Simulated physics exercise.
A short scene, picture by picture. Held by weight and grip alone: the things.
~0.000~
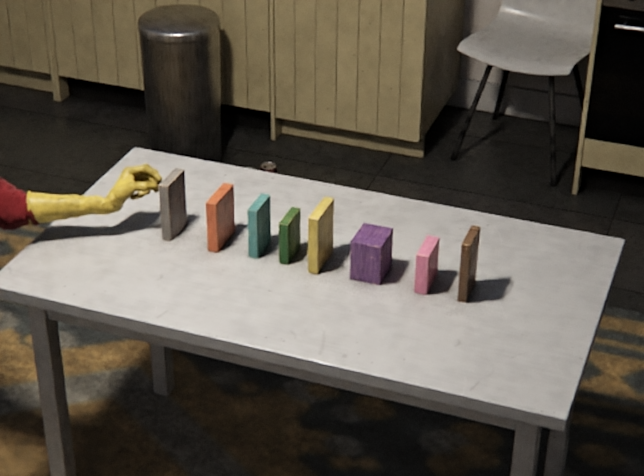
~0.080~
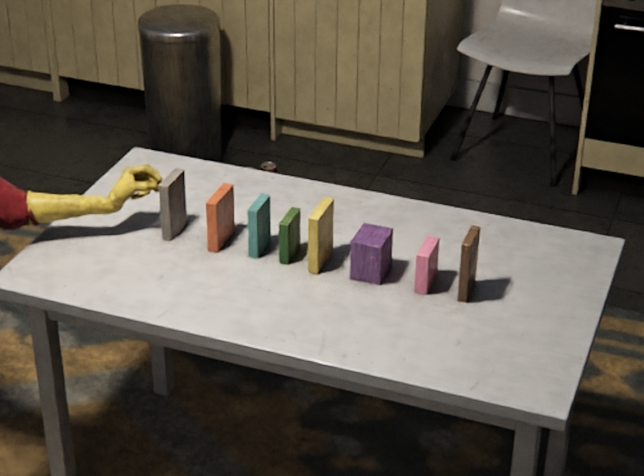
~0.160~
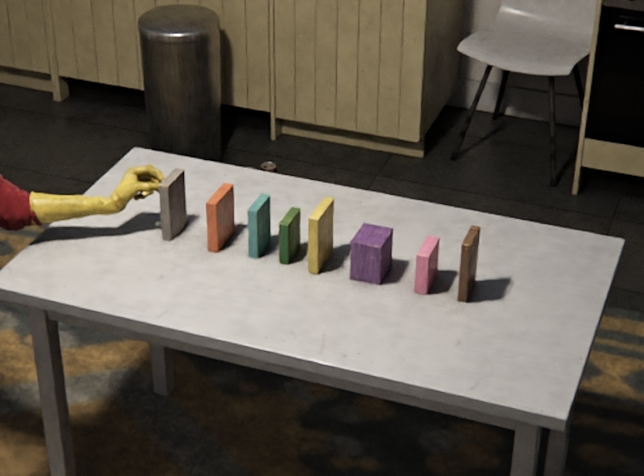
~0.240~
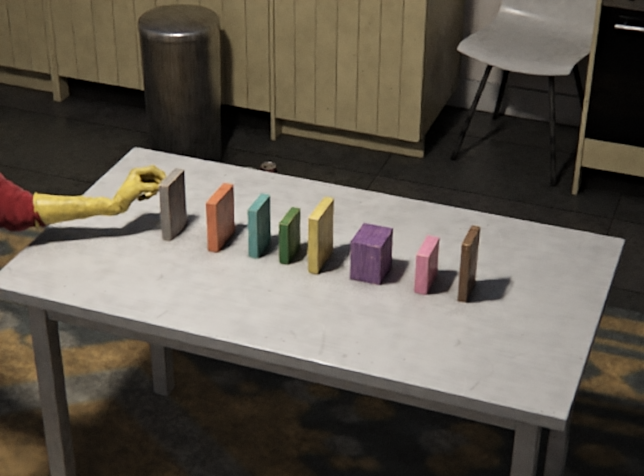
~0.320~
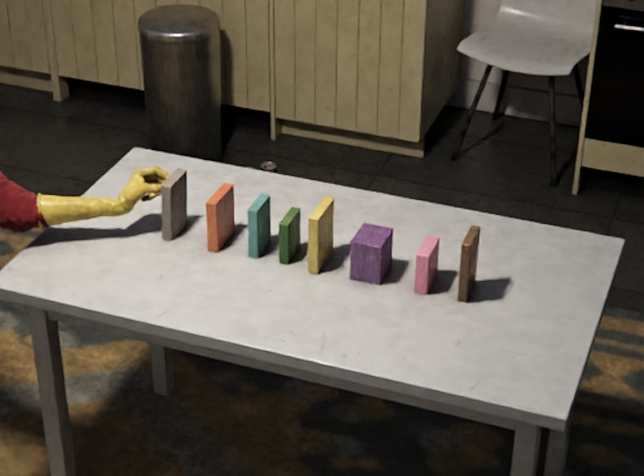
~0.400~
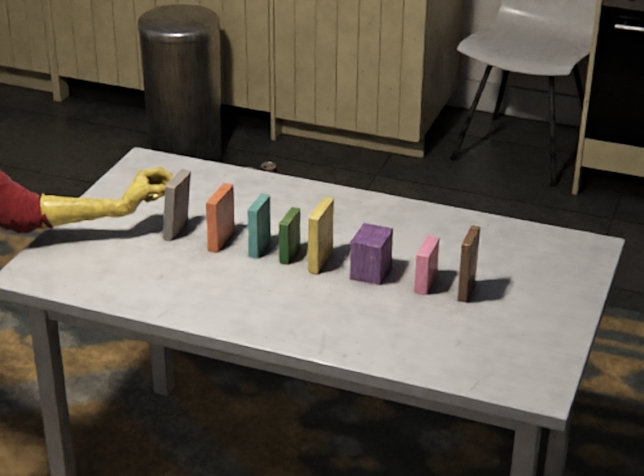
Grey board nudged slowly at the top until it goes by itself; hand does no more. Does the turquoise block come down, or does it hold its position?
It cannot hold its balance.
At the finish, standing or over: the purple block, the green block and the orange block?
The purple block stays up, the green block tumbles and the orange block tumbles.
By 0.90 s, grey board 74° over; turquoise block tilted by 26° near (276, 230); orange block tilted by 59°; green block tilted by 9°.
By 1.10 s, grey board 77° over; turquoise block tilted by 62° near (292, 241); orange block tilted by 75°; green block tilted by 60°.
When it is over (2.9 s), lying over on the table, green block, turquoise block and orange block; moved from the start, yellow block; the other 2 as before. End places, in pixels of the last picture, turquoise block near (293, 242).
